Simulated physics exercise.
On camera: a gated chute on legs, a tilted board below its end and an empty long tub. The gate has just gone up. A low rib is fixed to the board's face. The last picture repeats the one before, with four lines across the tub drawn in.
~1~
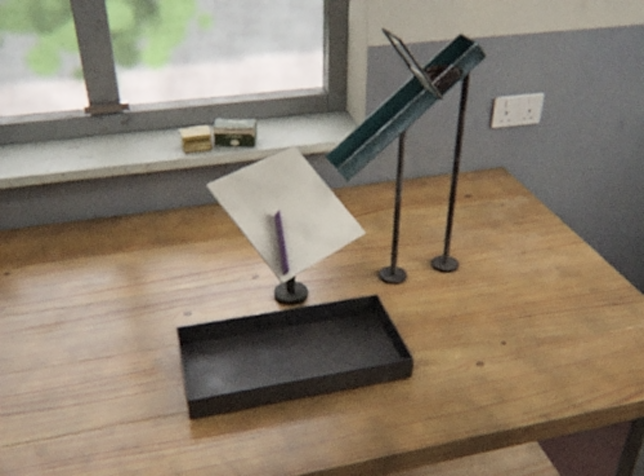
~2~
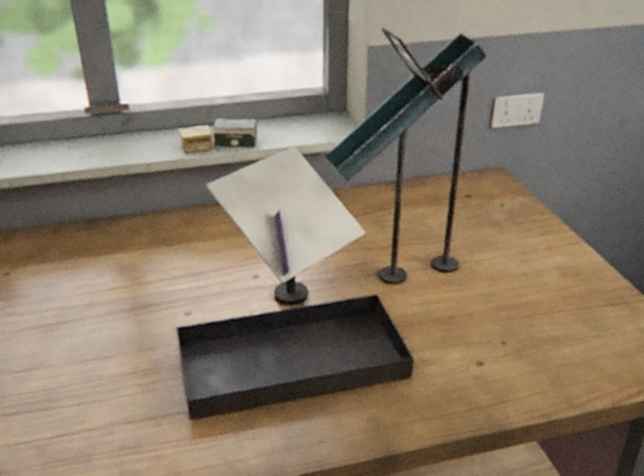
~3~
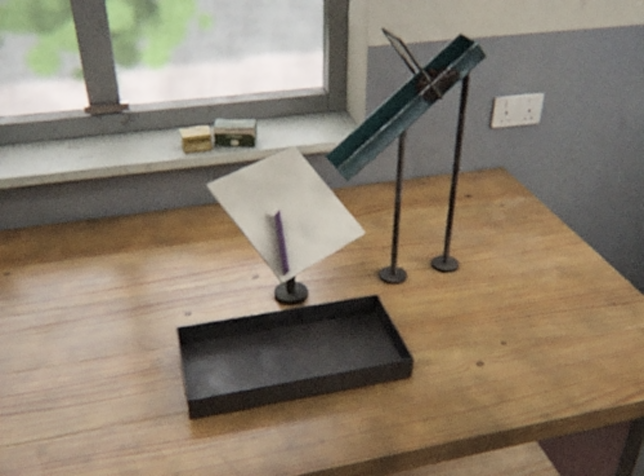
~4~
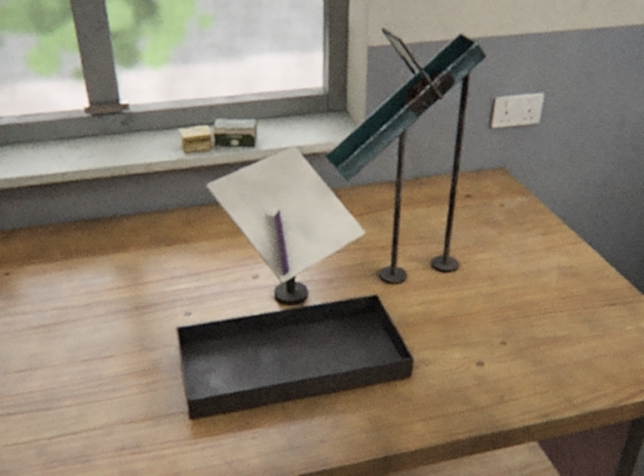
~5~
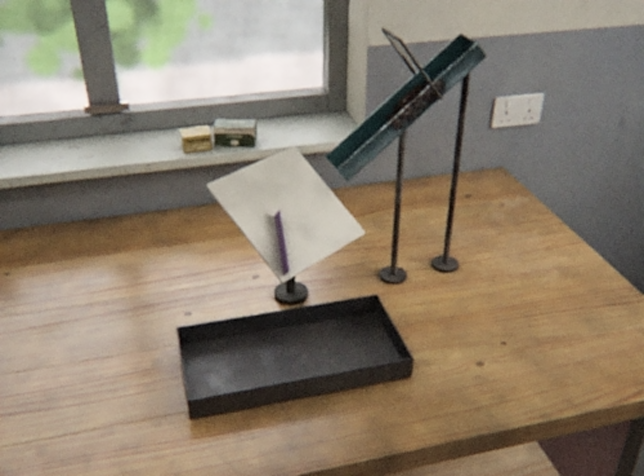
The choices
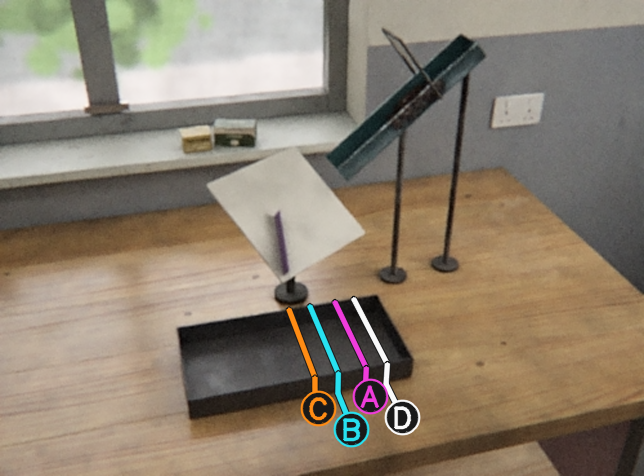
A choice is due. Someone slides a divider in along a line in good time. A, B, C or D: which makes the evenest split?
I would pick line B.
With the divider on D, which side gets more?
The left side.
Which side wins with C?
More lands on the right.
On the marked copy, line A crosses the front rim at (365, 367); line B crosses the front rim at (338, 372); line C crosses the front rim at (314, 376); line D crosses the front rim at (387, 363).
With A, of what is caught, most on the left of the divider, a small part on the right.
With B, of what is caught, about a third on the left of the divider, about two thirds on the right.
With C, of what is caught, a small part on the left of the divider, nearly all on the right.
With D, of what is caught, nearly all on the left of the divider, a small part on the right.
